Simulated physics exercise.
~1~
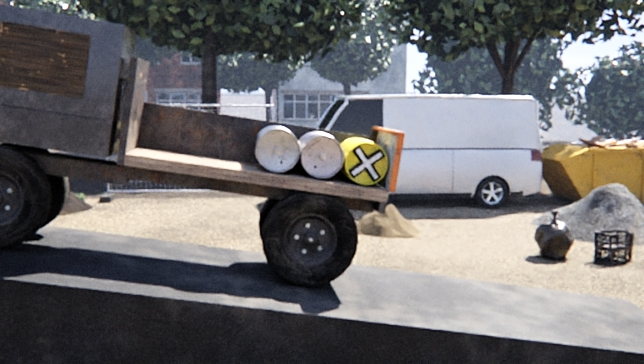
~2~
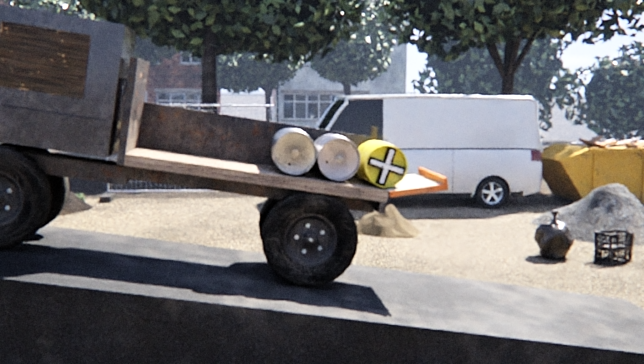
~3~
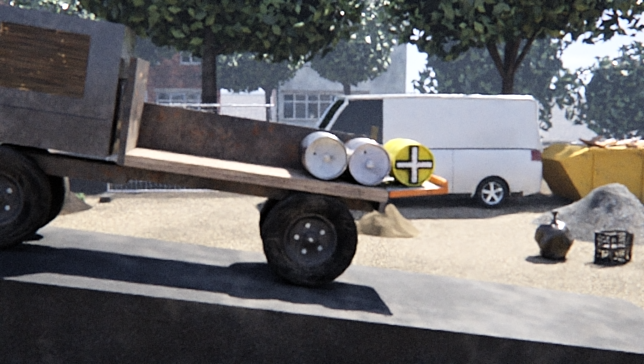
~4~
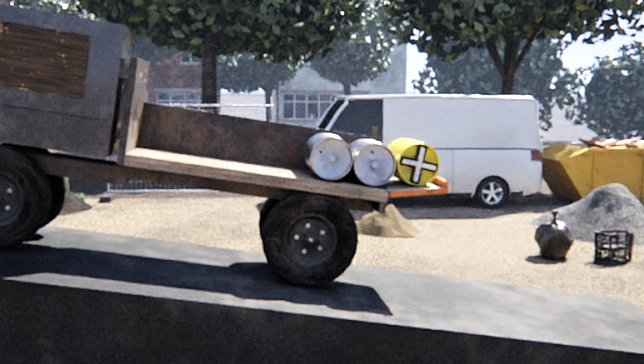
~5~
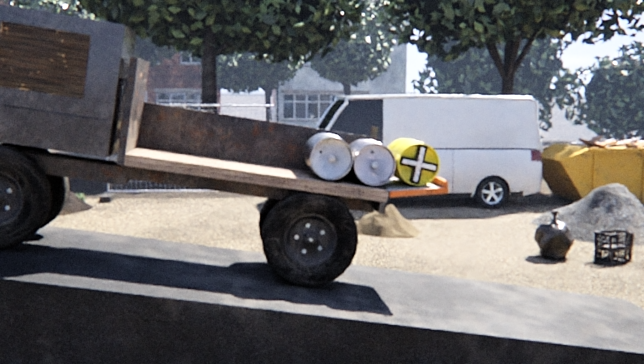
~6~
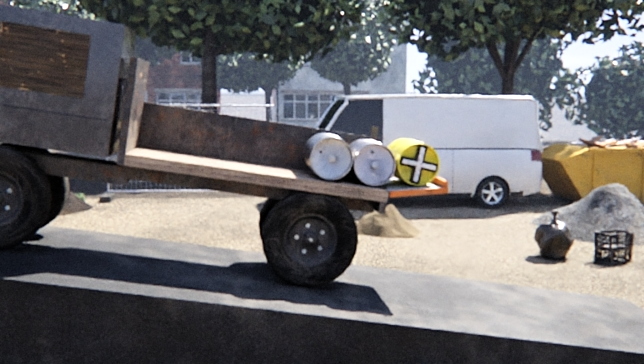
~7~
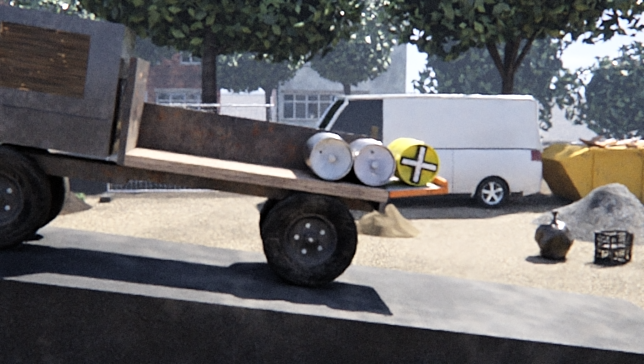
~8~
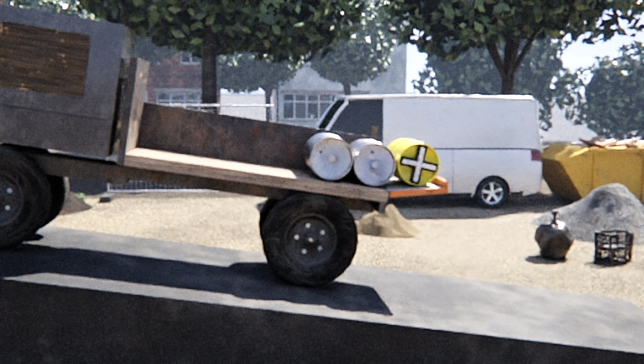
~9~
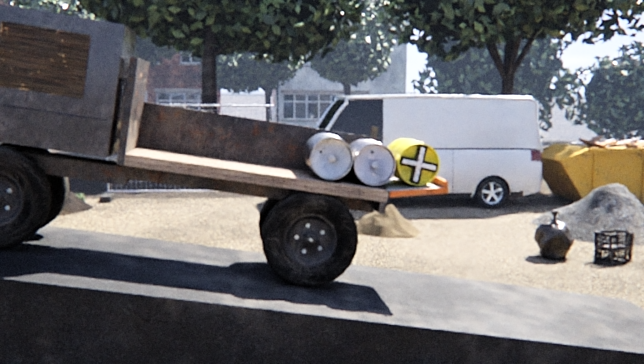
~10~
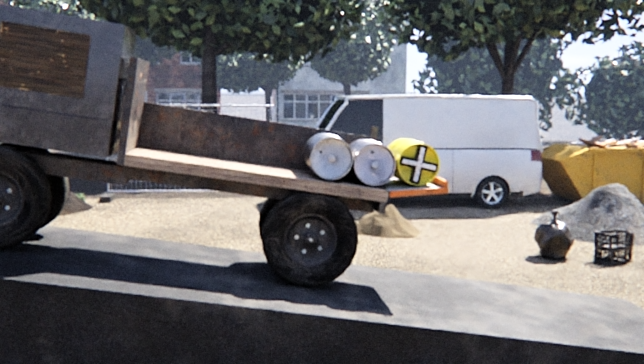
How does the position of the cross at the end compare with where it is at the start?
At the start the cross is over the rear end of the truck bed, on the yellow keg beside the upright tailgate. By the end it is further right, beyond the bed and above the lowered tailgate.
